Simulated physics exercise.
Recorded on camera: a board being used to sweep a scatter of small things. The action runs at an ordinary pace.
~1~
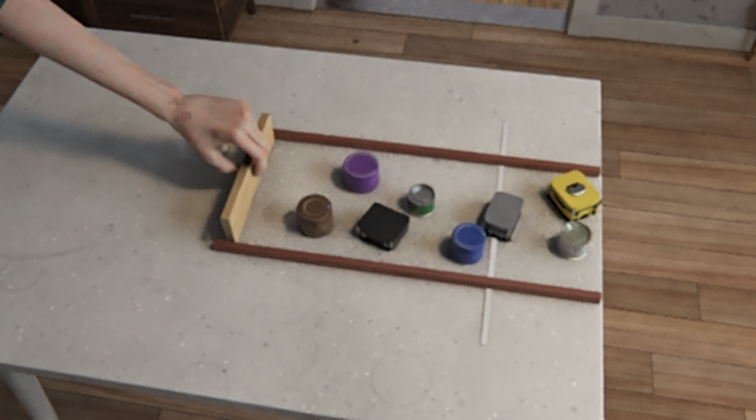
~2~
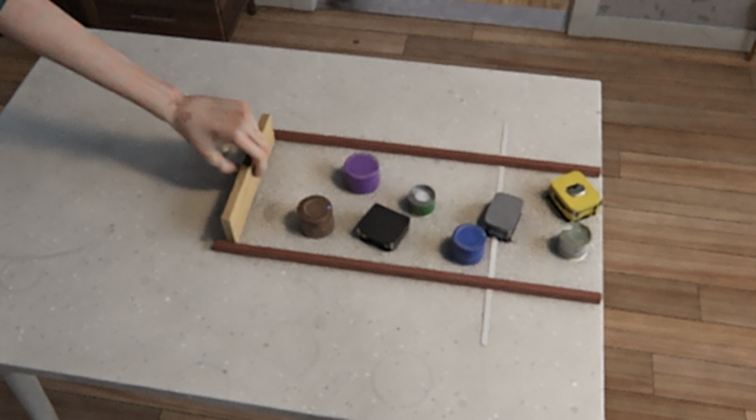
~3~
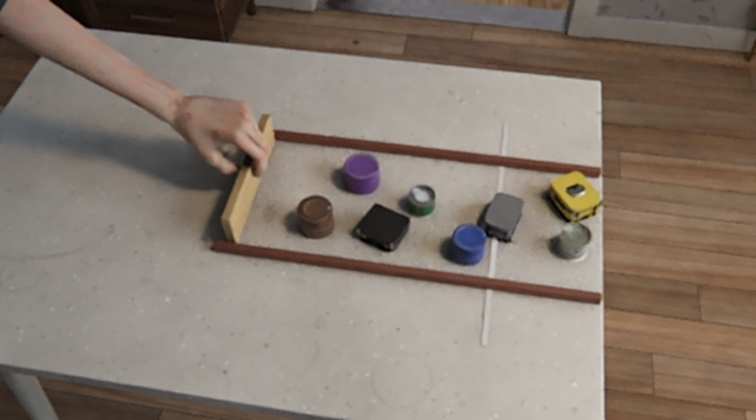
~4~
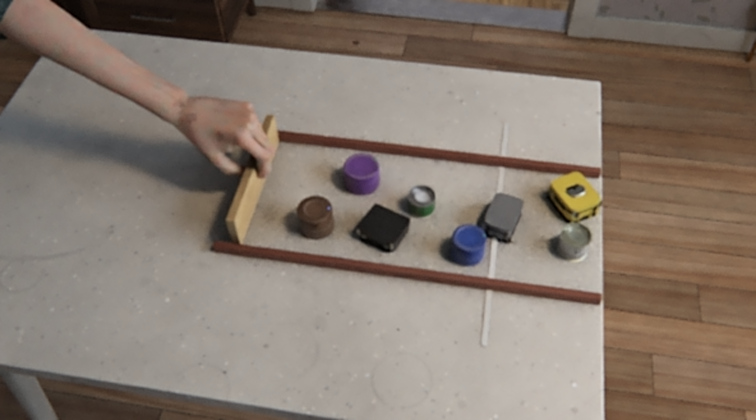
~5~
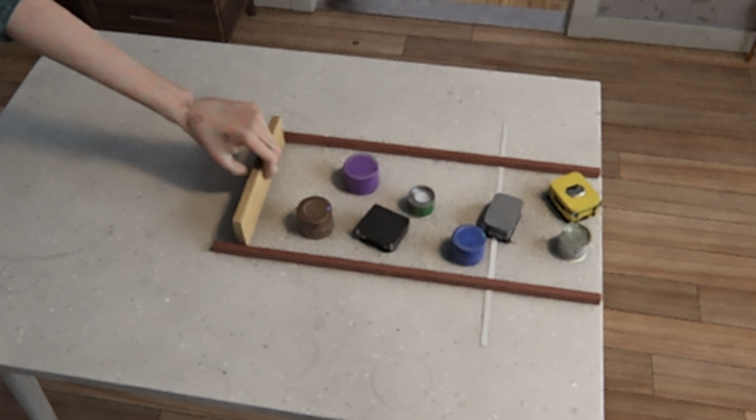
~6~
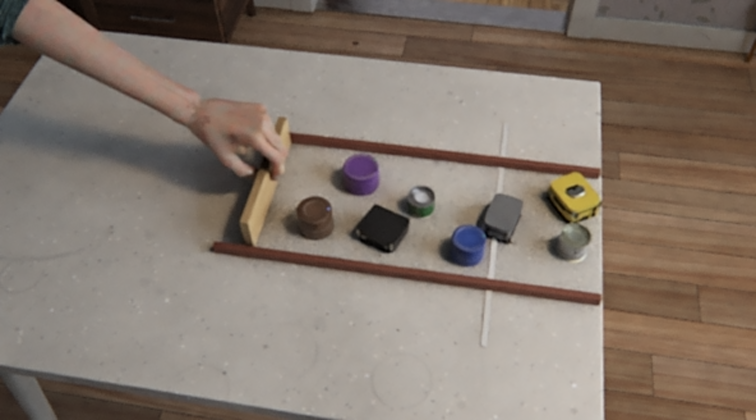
On a pale tabletop, a hand held a wooden board upright between two reddish-brown rails, then slid it slightly right toward scattered pots and cases, which all stayed where they were.
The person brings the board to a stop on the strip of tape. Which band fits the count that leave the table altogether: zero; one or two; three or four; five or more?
Those that leave the table: Not one.
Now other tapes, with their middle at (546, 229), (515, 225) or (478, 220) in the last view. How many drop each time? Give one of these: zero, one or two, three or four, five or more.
Taking the tapes one after another, the count is one to two, then just one or two, then no fall at all.
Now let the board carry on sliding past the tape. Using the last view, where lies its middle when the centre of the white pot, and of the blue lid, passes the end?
About (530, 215), and about (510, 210) for the other.
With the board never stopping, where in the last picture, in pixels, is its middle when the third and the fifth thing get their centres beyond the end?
(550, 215), then (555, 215).
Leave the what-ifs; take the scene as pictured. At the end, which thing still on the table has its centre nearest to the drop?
It's the blue lid.
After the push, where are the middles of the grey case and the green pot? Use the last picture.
You'll find the first one at (540, 224) and the second at (511, 218).
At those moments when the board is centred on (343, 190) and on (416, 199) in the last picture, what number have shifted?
That gives 3 for the first and 5 for the second.
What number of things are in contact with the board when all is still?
Counting them up gives 3.
Early on, none off yet; white pot at rest near (574, 243); yellow case at rest near (573, 199); grey case at rest near (503, 218).
Finally, the number that fall off is zero.
